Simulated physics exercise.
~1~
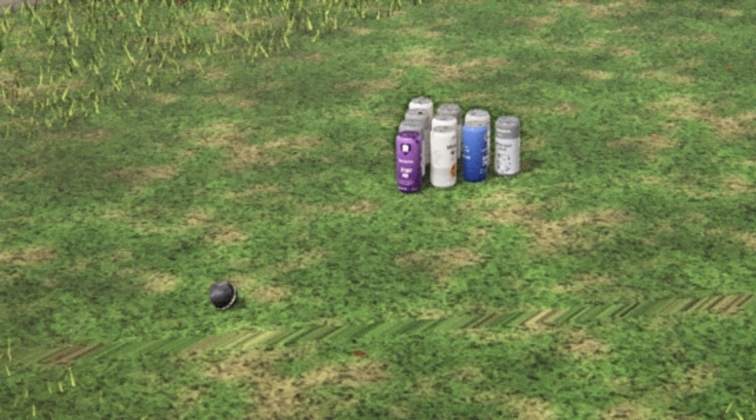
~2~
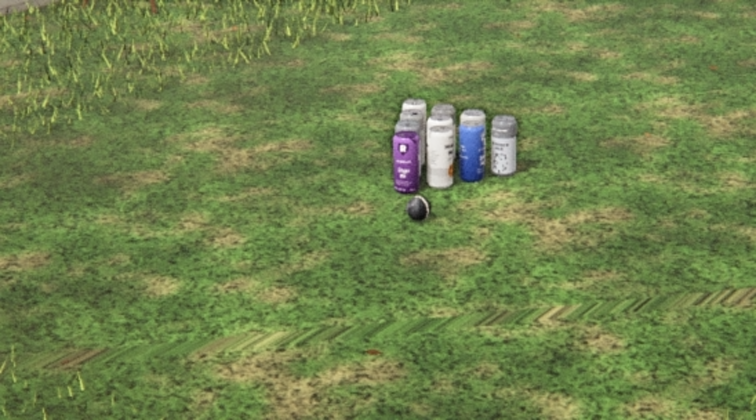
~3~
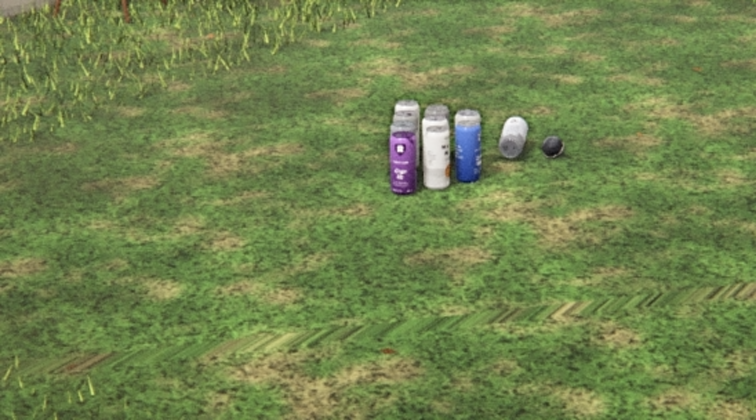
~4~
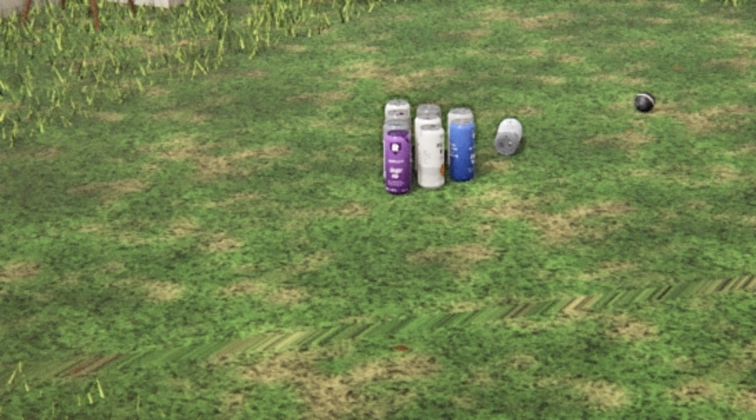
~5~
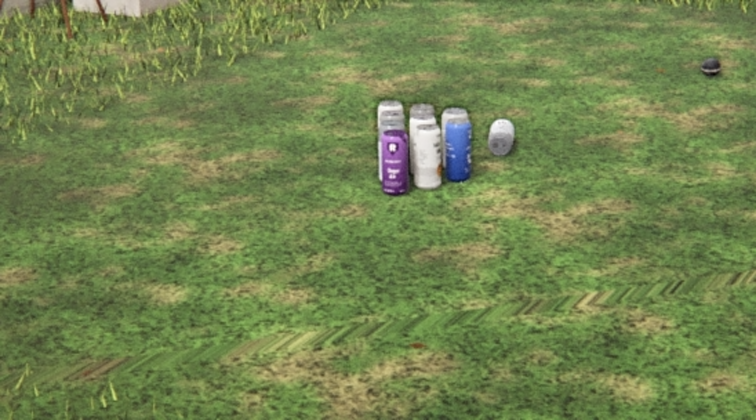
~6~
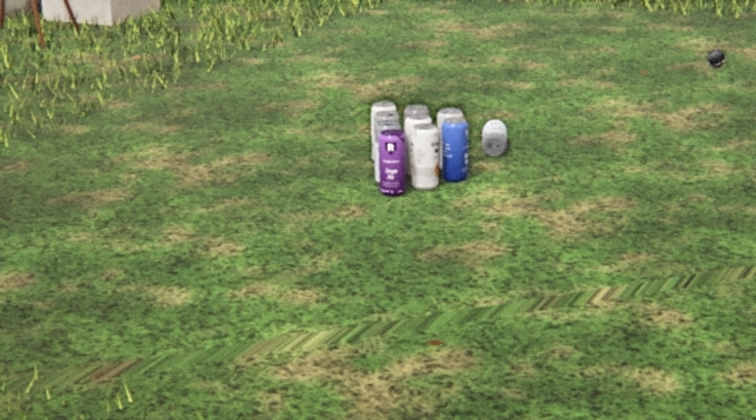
At first, a small dark ball rolls across patchy grass towards a tight cluster of upright tubes, with a purple one at the front and a blue one towards the right. The ball moves right and away from the viewer, passing close in front of the group. It reaches the pale tube at the far right, which topples onto its side. The ball keeps rolling towards the upper right while the view drifts slightly sideways. At the end, it is near the right edge, with one tube down and the purple and blue ones still standing.
